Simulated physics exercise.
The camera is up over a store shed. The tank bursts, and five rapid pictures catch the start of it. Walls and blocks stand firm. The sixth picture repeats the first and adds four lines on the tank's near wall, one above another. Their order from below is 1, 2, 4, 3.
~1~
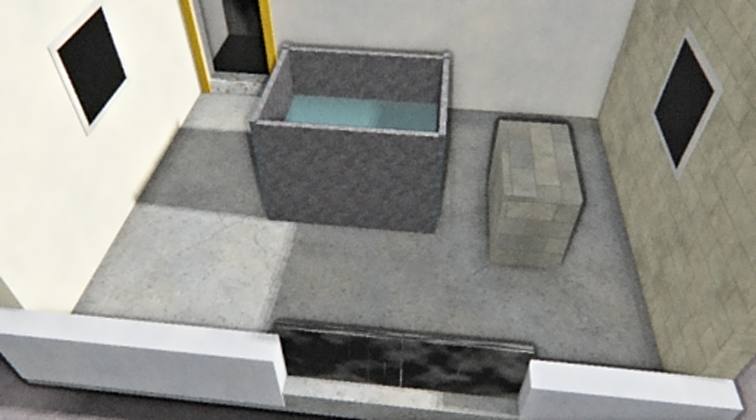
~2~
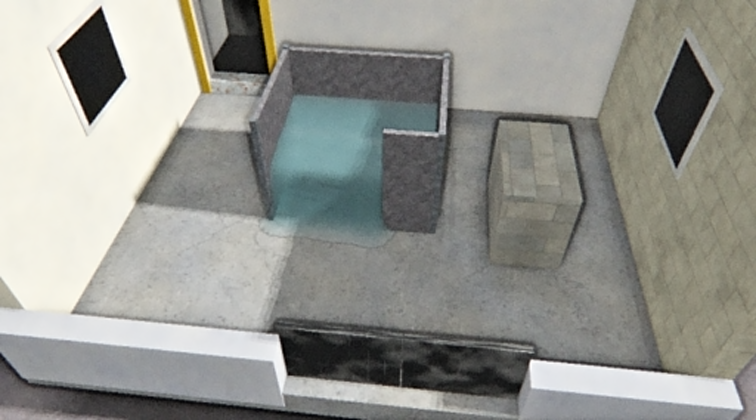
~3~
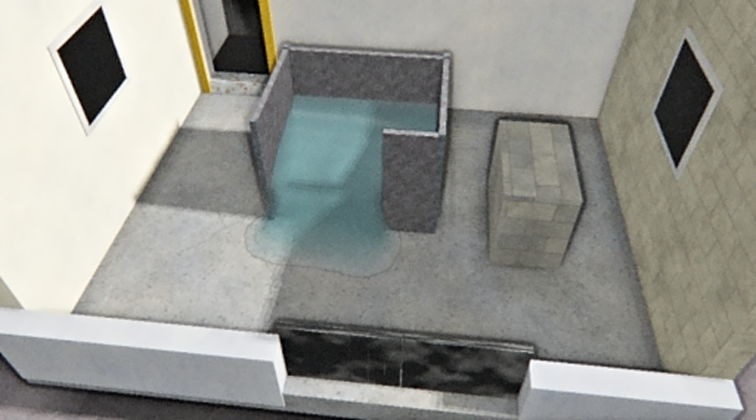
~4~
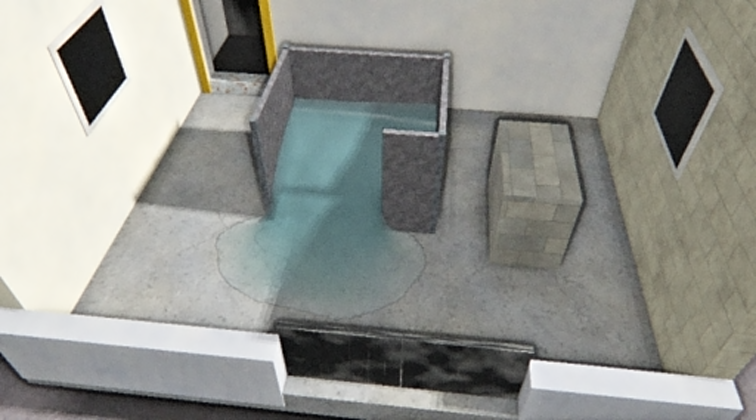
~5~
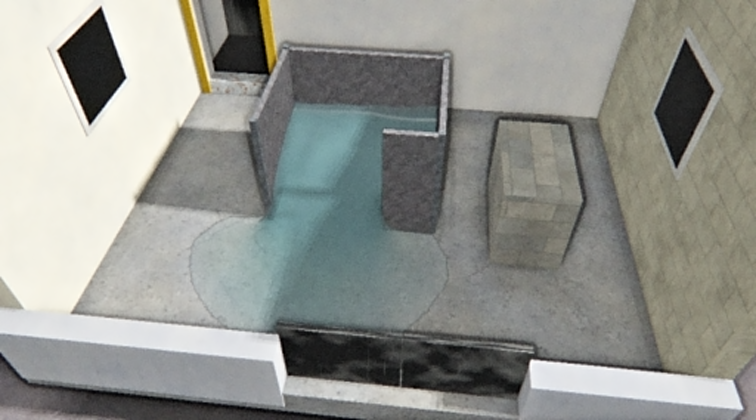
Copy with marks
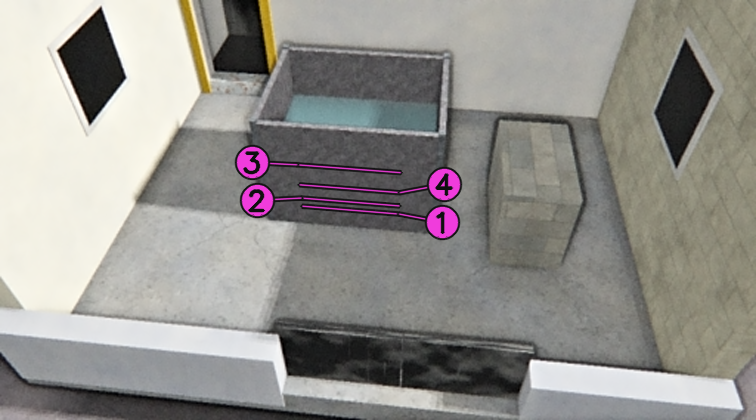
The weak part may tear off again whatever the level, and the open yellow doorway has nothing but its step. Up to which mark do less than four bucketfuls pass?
It is 3.
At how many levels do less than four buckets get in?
All of them.
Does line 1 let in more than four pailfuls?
No, that is safe.
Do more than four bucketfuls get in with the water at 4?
No, not at all.
On the marked copy, 1 at (350, 210); 2 at (350, 201); 3 at (348, 168); 4 at (349, 188); from the bottom up 1, 2, 4, 3.
If 1 is chosen, nothing gets over.
If 2 is chosen, nothing gets over.
If 3 is chosen, a bucket or two gets in.
If 4 is chosen, nothing gets over.
